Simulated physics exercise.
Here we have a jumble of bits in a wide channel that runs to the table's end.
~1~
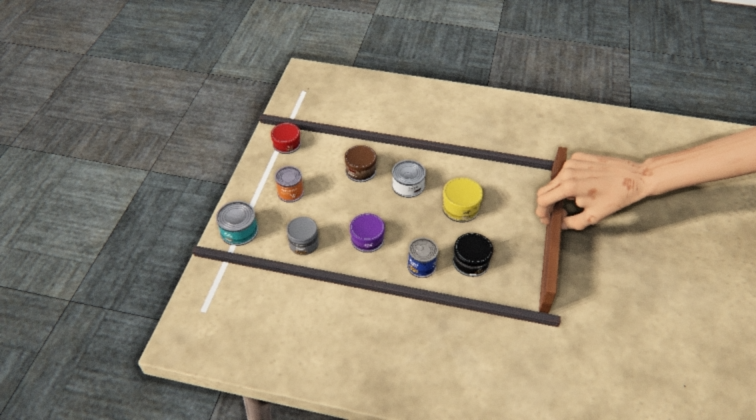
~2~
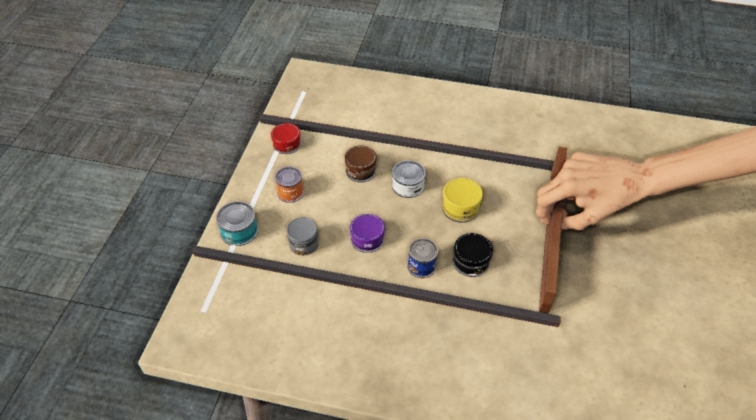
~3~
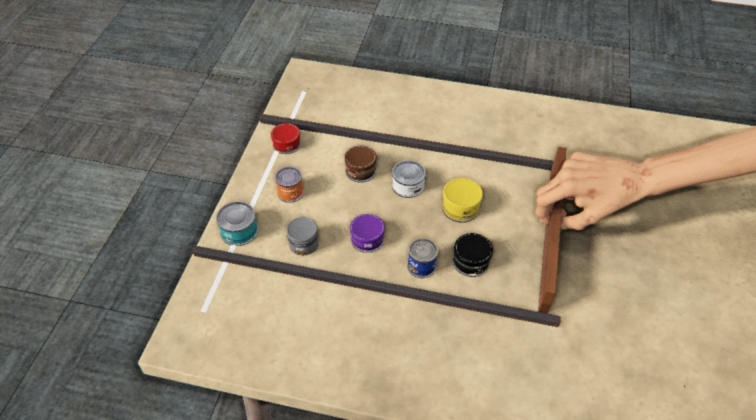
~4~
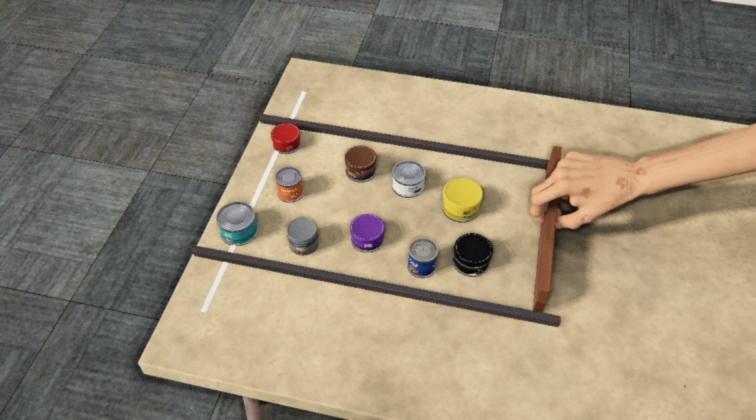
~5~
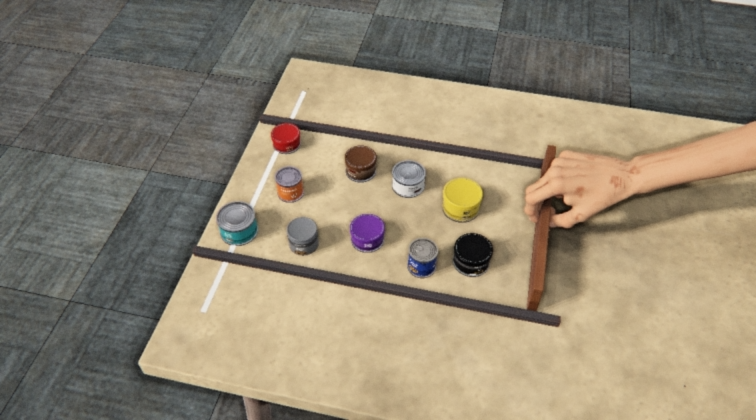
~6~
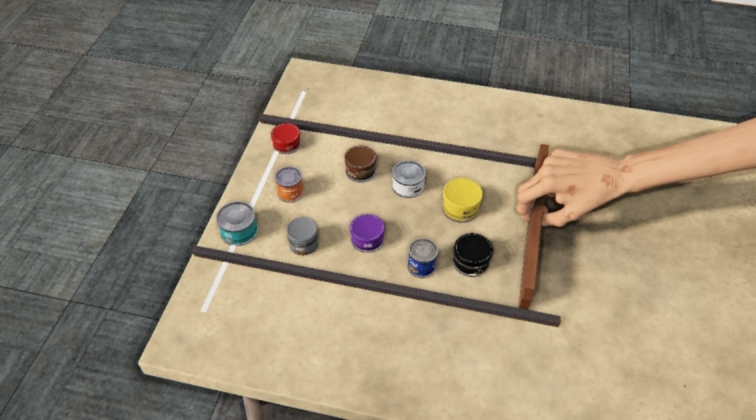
A hand sliding a wooden board slightly left along a channel on a table, the scattered colourful tins staying still.
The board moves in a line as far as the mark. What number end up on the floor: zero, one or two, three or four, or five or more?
Here the number that fall off is five or more.
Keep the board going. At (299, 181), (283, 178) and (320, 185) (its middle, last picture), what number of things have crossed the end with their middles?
It would be 1, 2 and 0.
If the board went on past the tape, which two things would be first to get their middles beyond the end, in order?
In order: The red tin, then the turquoise tin.
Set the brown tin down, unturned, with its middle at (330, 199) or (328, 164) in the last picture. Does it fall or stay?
In turn it remains up; tumbles off.
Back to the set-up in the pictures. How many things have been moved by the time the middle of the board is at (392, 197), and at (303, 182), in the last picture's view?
6 and 10.
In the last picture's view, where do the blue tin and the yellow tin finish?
About (219, 235), and the other about (248, 164).
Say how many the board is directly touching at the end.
4 of them.
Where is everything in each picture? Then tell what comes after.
Turquoise tin (237, 223); red tin (286, 139); orange tin (289, 184); board (554, 225); tape (261, 187), in the first frame.
Red tin (286, 139); yellow tin (462, 200), in the second frame.
Orange tin (290, 185); grey tub (303, 236), in the third frame.
Turquoise tin (237, 223); purple tin (367, 233), in the fourth frame.
Red tin (286, 139); blue tin (422, 258), in the fifth frame.
Turquoise tin (237, 223); red tin (286, 139); orange tin (290, 185); board (534, 222); tape (261, 187), in the sixth frame.
Soon after, none off yet; turquoise tin at rest near (237, 223); red tin at rest near (286, 139); orange tin at rest near (290, 185).
In the end, the number that fall off is five or more; gone, purple tin, brown tin, grey tub, orange tin, red tin and turquoise tin.
